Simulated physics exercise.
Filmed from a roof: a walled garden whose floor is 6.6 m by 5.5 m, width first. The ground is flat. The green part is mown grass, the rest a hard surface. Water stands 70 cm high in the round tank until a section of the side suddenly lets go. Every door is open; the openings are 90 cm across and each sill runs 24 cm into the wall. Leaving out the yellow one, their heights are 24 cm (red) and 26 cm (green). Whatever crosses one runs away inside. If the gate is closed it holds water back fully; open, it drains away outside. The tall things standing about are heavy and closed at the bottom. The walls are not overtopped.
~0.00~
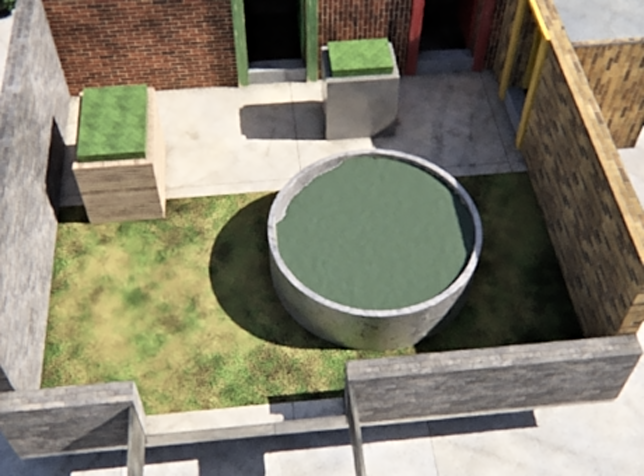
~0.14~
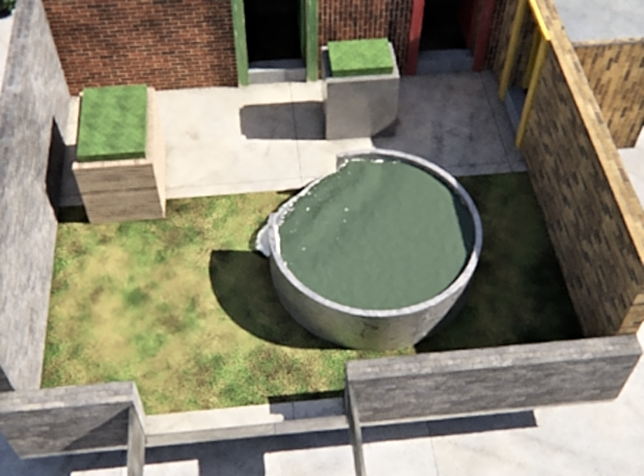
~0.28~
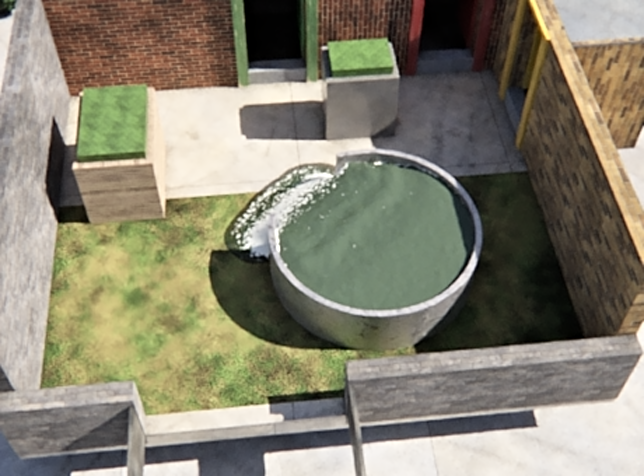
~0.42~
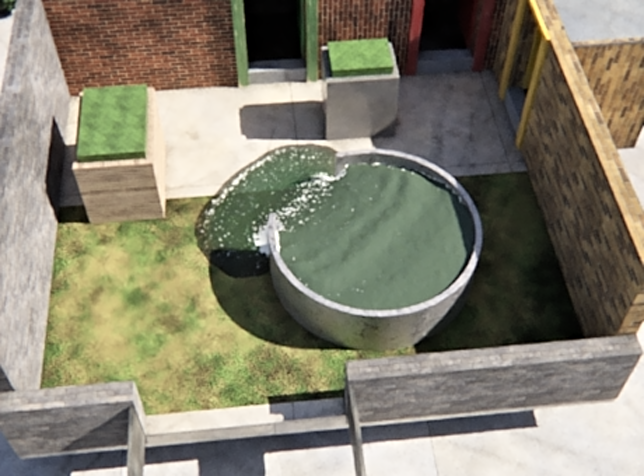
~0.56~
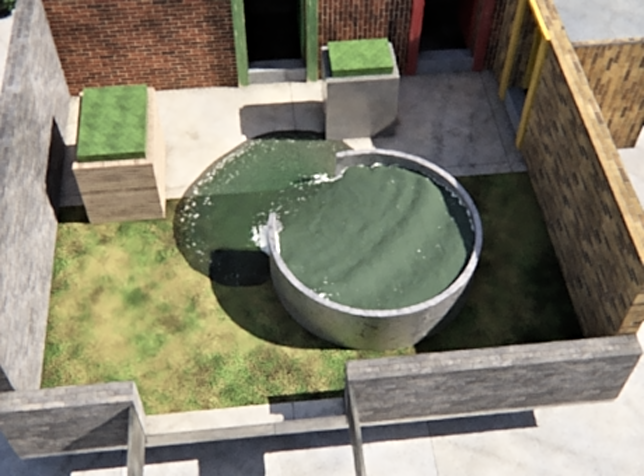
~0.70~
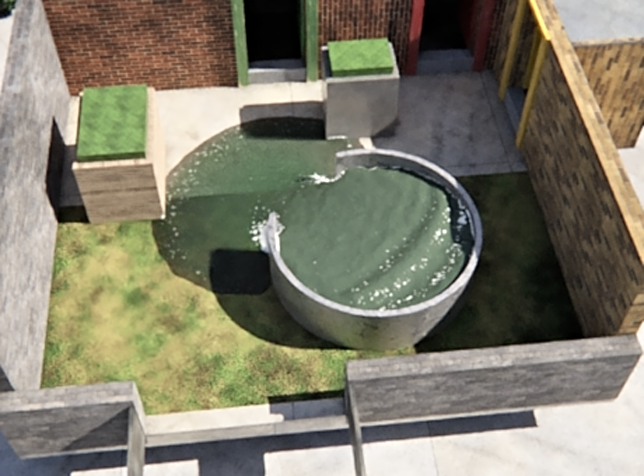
At first, a round tank of dark green water stands whole and still in a walled garden of grass and paving. Then its far left side opens and water pours out with white froth, spreading in a widening sheet over the grass and onto the paving, while ripples cross the tank.
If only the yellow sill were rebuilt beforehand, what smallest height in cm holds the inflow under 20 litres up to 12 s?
At least 9 cm or so.
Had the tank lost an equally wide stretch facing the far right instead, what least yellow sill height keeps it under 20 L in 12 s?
Some 28 cm.
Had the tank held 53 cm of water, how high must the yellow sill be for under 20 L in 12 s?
Then roughly 6.0 cm.
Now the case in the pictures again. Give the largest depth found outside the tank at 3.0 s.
Up to some 39 cm.
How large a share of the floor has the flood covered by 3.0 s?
About 50 per cent.
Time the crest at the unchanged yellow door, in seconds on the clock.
At about 7.0 s.
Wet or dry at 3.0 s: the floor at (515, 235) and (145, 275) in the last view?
In turn: Still dry, wet.
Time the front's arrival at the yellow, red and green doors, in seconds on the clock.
Yellow 3.6 s, red 2.8 s, green 1.1 s.
After 1.4 s water covers 35 % of the floor, deepest (36 cm) near (166, 182); it has not reached the yellow door.
After 3.0 s water covers 50 % of the floor, deepest (39 cm) near (83, 100); it has not reached the yellow door.
After 12.0 s water covers 100 % of the floor, deepest (12 cm) near (474, 283); 9 cm at the yellow door, 0 litres in over its 26 cm sill.
At the yellow door as built, the water arrived by 3.7 s and peaked near 13 cm at 7.2 s.
With a sill of 8 cm, 33 litres would have come in within the 12 s; with 11 cm, 6 litres. So under 20 litres takes about 9 cm.
